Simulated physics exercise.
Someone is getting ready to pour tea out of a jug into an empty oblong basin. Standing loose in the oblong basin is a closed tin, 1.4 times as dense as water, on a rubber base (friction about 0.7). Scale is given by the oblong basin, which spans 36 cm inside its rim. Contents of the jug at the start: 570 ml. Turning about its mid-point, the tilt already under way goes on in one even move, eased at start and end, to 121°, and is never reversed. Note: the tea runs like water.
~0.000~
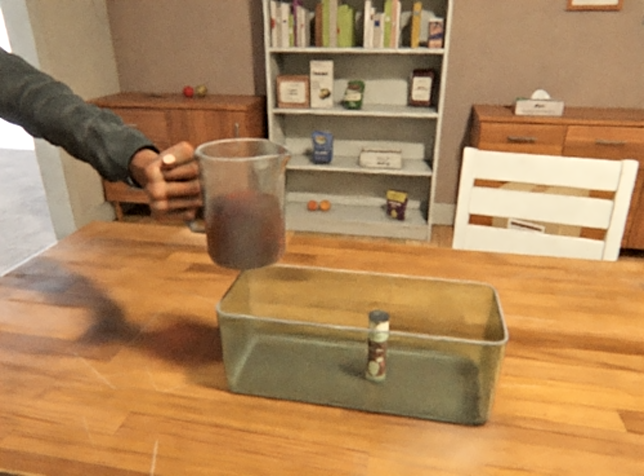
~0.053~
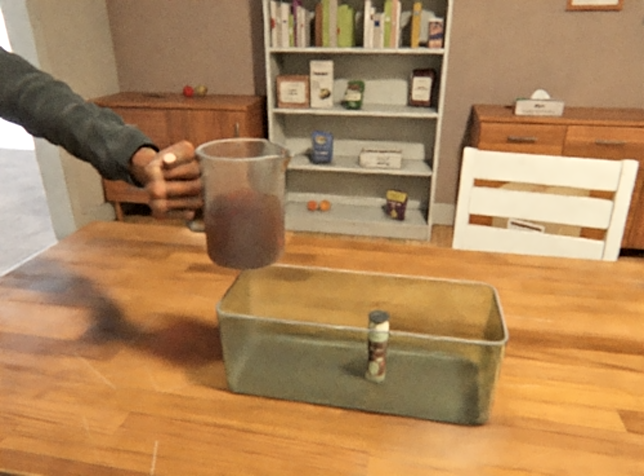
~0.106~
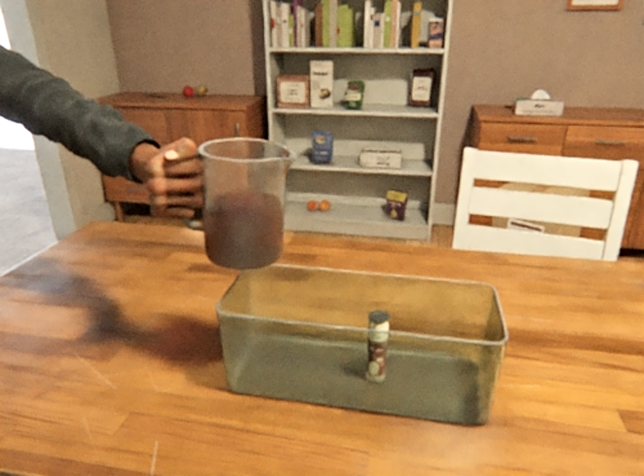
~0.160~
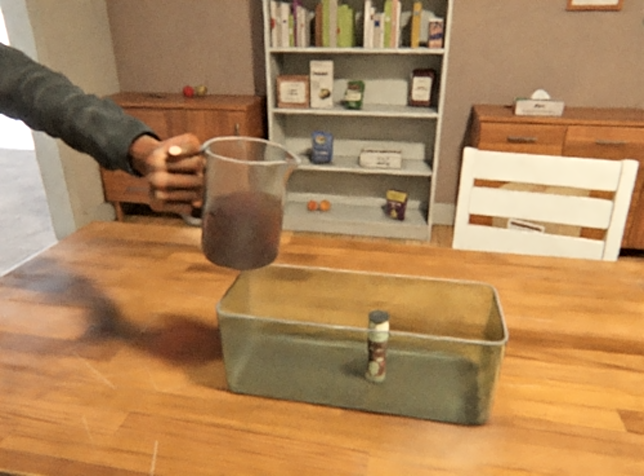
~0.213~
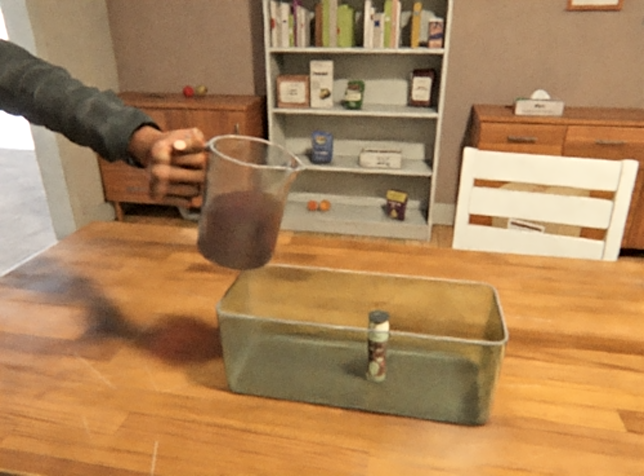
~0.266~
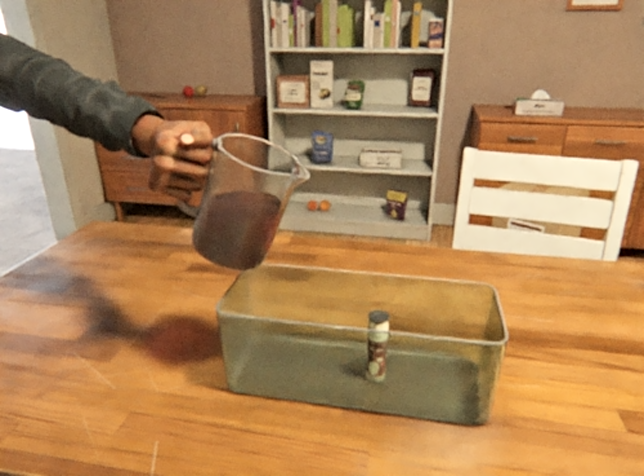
At the start, a hand reaching in from the left holds a clear jug of dark tea upright above an empty oblong basin, where a small closed tin stands. The hand then gradually tips the jug to the right, and the tea shifts inside it while the basin and tin stay still.
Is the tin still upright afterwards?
Bet it holds up.
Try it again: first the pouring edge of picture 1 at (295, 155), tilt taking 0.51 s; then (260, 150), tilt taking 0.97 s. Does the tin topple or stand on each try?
Try 1: Still standing; try 2: Still standing.
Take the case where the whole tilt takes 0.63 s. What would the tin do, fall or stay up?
With that tilt, the tin stays on its base.
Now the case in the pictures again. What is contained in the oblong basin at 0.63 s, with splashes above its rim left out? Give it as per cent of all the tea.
0 %, more or less.
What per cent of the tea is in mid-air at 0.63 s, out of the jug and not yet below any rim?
About 10 per cent.
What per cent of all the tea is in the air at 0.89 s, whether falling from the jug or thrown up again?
Something like 12 per cent of the total.
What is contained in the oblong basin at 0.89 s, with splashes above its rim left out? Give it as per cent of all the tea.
About 68 %.
By 0.63 s the tilt is 87° and 90 per cent is still to pour; the tin stands where it began.
By 0.89 s the tilt is 119° and 20 per cent is still to pour; the tin stands where it began.
By 1.17 s the tilt is 121° and 0 per cent is still to pour; the tin stands where it began.
By 1.47 s the tilt is 121° and 0 per cent is still to pour; the tin stands where it began.
At rest the tin stands where it began.
